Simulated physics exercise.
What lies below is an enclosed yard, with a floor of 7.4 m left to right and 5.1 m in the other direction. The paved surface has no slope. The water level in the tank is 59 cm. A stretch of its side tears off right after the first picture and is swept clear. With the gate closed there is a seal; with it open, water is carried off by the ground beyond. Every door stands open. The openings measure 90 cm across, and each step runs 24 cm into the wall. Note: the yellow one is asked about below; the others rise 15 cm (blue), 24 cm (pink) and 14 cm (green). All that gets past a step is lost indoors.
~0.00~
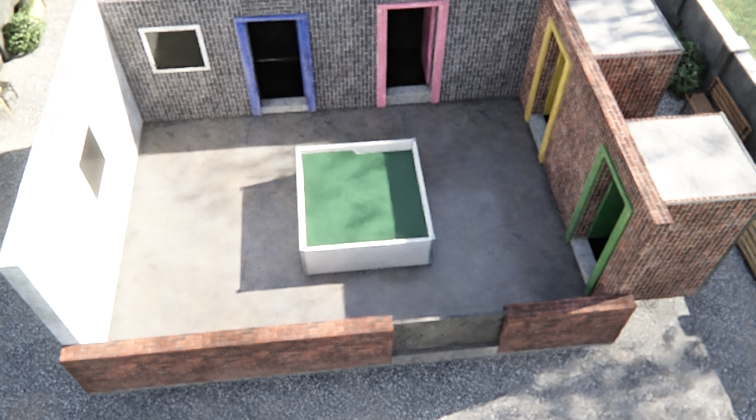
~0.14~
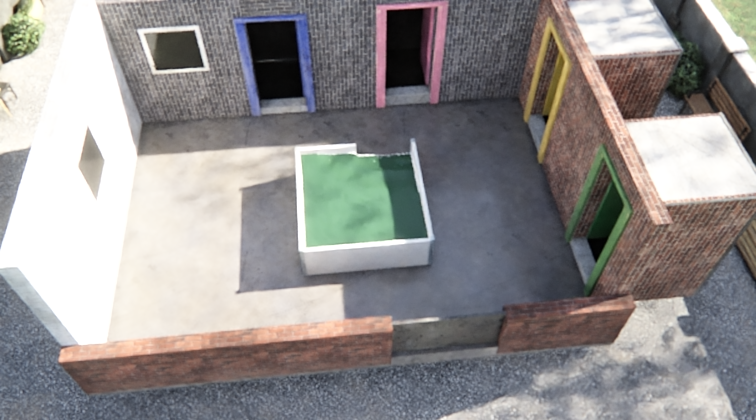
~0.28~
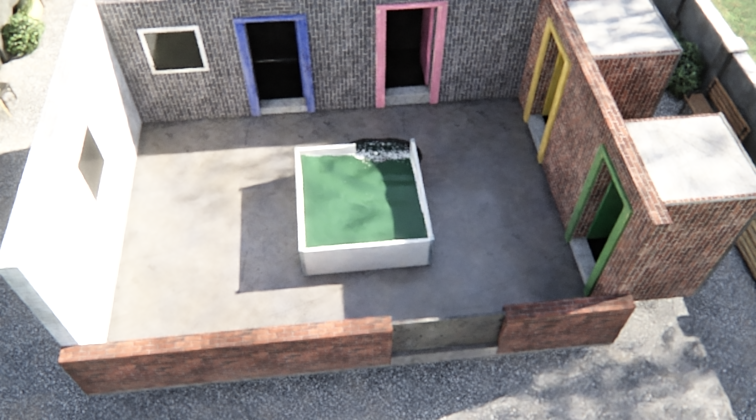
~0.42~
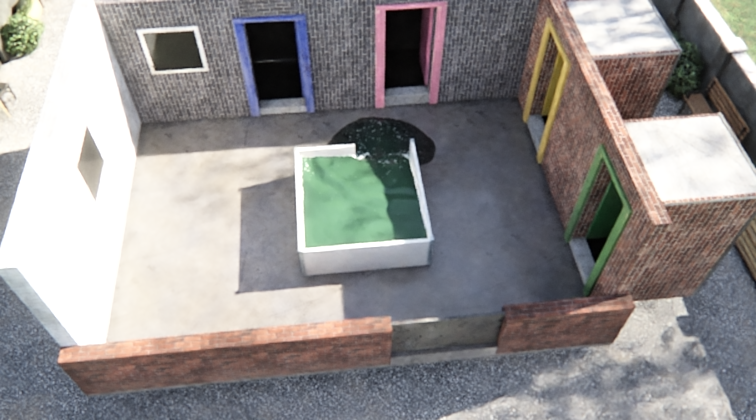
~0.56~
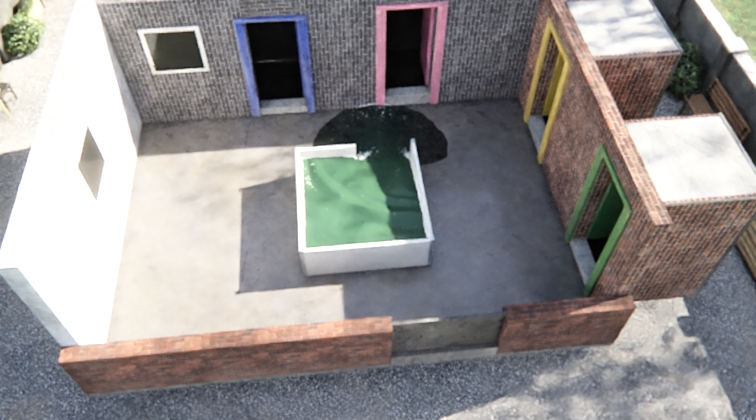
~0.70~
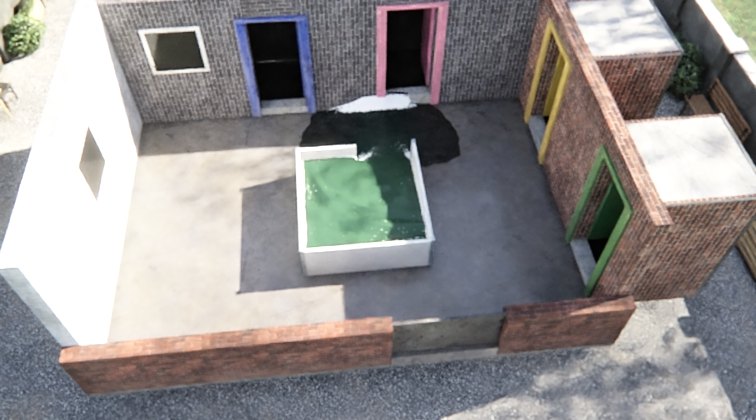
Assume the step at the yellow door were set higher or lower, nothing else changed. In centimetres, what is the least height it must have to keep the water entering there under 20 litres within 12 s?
15 cm.
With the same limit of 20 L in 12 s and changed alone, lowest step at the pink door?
Pink: Roughly 28 cm.
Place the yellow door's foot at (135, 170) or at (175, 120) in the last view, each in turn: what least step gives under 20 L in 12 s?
In turn: Roughly 9.0 cm, roughly 6.5 cm.
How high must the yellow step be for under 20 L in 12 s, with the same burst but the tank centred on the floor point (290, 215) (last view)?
It must be around 13.5 cm tall.
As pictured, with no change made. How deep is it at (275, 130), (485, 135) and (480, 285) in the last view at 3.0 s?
Respectively 7 cm, 6 cm and 0 cm.
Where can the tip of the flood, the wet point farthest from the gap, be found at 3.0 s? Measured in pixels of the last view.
The tip of the flood lies near (143, 125).
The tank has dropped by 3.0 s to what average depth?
About 29 centimetres.
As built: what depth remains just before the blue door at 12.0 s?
About 3.0 cm.
After 1.4 s water covers 15 % of the floor, deepest (36 cm) near (377, 115); it has not reached the yellow door.
After 3.0 s water covers 40 % of the floor, deepest (30 cm) near (519, 98); 20 cm at the yellow door, 0 litres in over its 21 cm step.
After 12.0 s water covers 100 % of the floor, deepest (10 cm) near (126, 230); 6 cm at the yellow door, 2 litres in over its 21 cm step.
At the yellow door as built, the water arrived by 2.0 s and peaked near 20 cm at 3.0 s.
With a step of 13 cm, 36 litres would have come in within the 12 s; with 18 cm, 7 litres. So under 20 litres takes about 15 cm.
